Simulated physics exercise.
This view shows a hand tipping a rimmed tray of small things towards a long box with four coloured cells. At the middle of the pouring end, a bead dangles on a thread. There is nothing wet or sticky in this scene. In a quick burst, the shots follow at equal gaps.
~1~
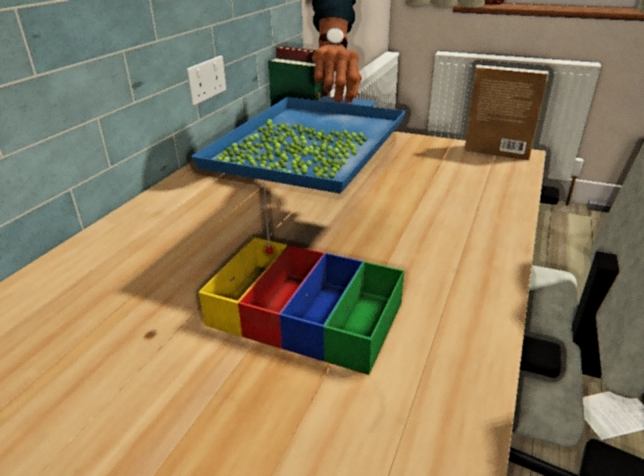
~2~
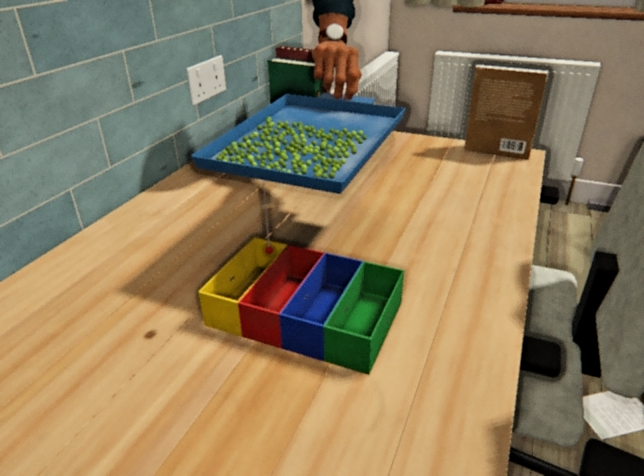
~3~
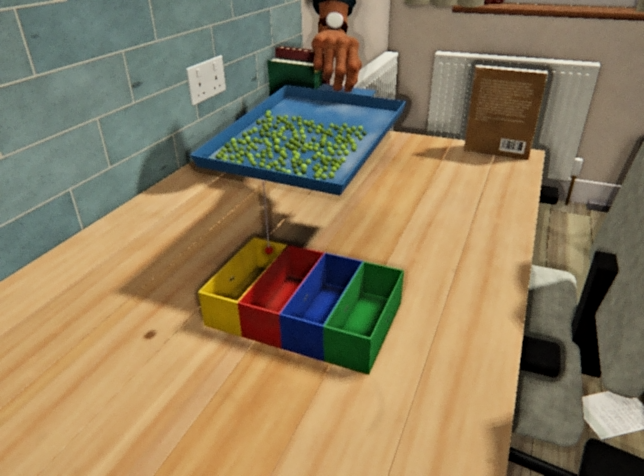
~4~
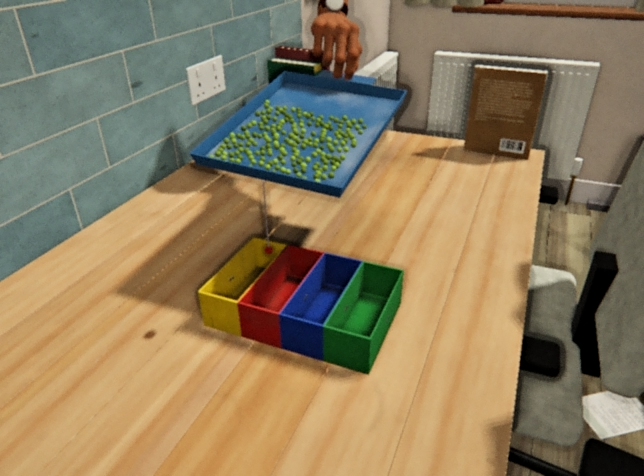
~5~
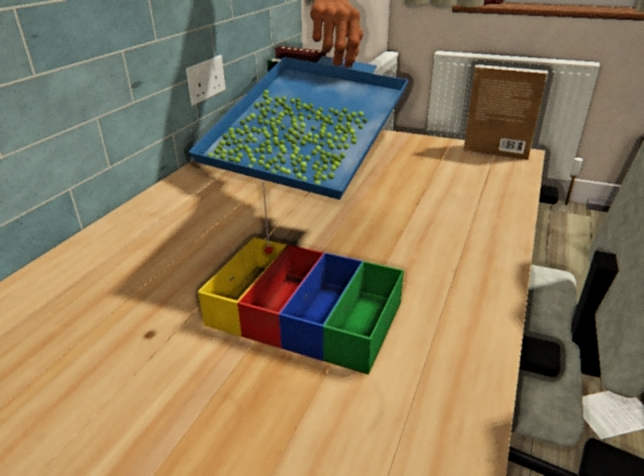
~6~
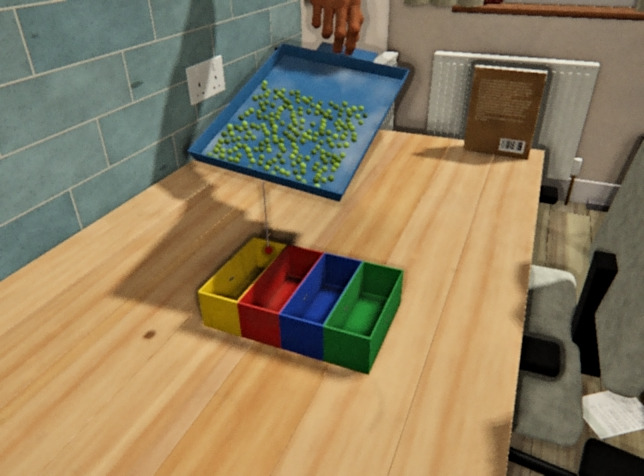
A hand raises the far side of a blue tray of peas above four coloured cells.
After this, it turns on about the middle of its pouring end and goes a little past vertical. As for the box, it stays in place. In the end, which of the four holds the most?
The blue cell holds the most.
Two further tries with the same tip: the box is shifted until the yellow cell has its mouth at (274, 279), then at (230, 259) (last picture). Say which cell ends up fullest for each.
Try one: The cell in red; try two: The blue one.
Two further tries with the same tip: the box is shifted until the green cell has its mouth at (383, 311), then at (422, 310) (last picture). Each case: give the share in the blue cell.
About 30 and 0 per cent respectively.
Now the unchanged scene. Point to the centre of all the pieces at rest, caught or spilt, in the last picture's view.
Last view, centre at rest - approx. (311, 316).
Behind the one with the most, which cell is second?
That red cell.
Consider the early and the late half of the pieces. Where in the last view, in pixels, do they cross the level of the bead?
Around (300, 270) first; around (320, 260) second.
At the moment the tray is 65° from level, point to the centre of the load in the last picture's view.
Roughly at (294, 165).
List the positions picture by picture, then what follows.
In the first picture, corners of the pouring end at (196, 155) and (340, 180), level; middle of the load at (292, 151), dried peas; bead on its thread at (269, 250); yellow cell at (221, 311); red cell at (260, 322); blue cell at (302, 334); green cell at (347, 347).
In the second picture, corners of the pouring end at (196, 155) and (340, 180), level; middle of the load at (291, 150).
In the third picture, corners of the pouring end at (195, 154) and (340, 182), tipped barely, lowest at the right corner; middle of the load at (287, 145).
In the fourth picture, corners of the pouring end at (194, 152) and (340, 185), tipped a little, lowest at the right corner; middle of the load at (286, 140).
In the fifth picture, corners of the pouring end at (193, 151) and (340, 188), tipped a little, lowest at the right corner; middle of the load at (286, 136).
In the sixth picture, corners of the pouring end at (192, 149) and (340, 191), tipped clearly, lowest at the right corner; middle of the load at (285, 133); yellow cell at (220, 311); red cell at (260, 322); blue cell at (302, 334); green cell at (346, 347).
Soon after the last picture, tray tipped steeply; nearly all on the tray; a stray few in the green cell; a stray few in the blue cell; a stray few falling or outside the box.
A little later, tray tipped past a quarter turn; about a quarter on the tray; about a quarter in the blue cell; about a quarter in the red cell; a stray few in the yellow cell; a stray few in the green cell; about a quarter falling or outside the box.
Later still, tray tipped past a quarter turn; about two thirds in the blue cell; about a third in the red cell; a small part in the yellow cell; a stray few in the green cell.
At rest, tray tipped past a quarter turn; about two thirds in the blue cell; about a third in the red cell; a small part in the yellow cell; a stray few in the green cell.
